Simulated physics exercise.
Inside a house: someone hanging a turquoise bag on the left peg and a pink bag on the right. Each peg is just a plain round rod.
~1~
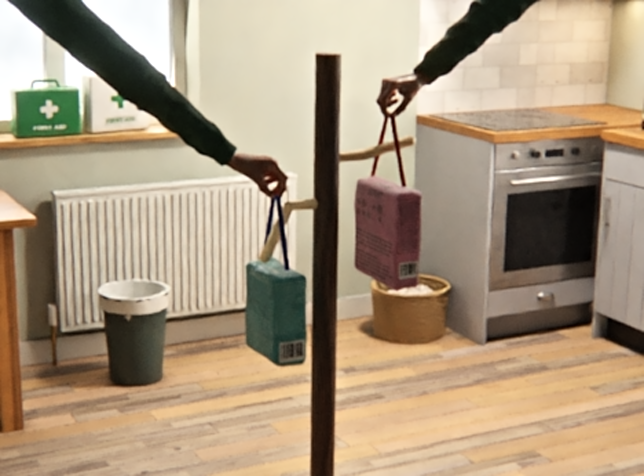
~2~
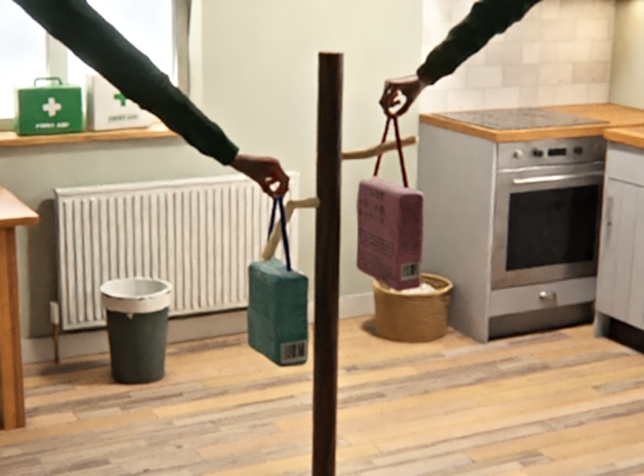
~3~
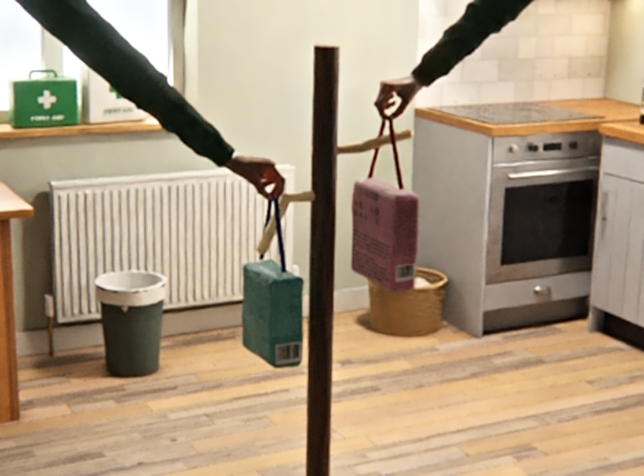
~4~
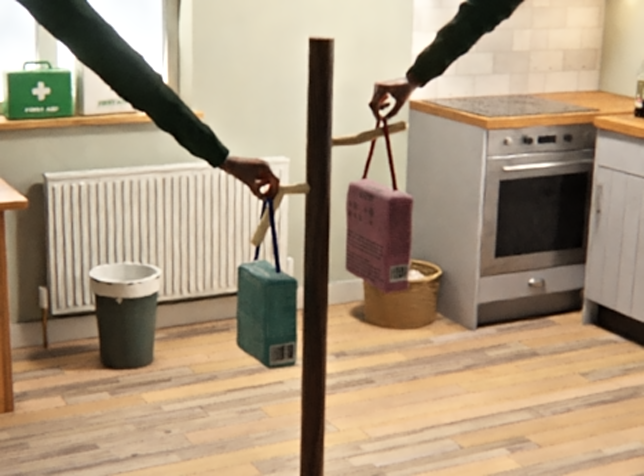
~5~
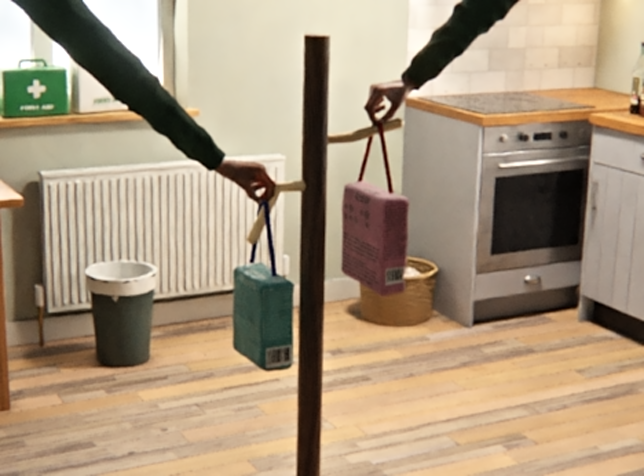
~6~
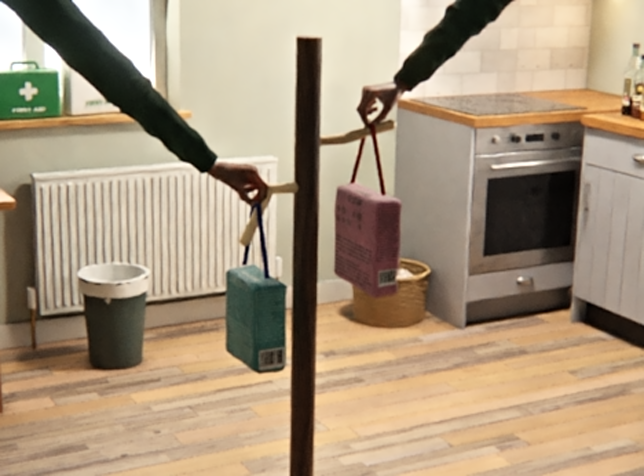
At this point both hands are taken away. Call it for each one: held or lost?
Turquoise bag - lost, pink bag - held.
Then, 0.44 s after the last picture, turquoise bag on the floor; pink bag hanging near (365, 241).
At rest, turquoise bag on the floor; pink bag hanging near (365, 242). The turquoise bag comes down and the pink bag stays hanging.
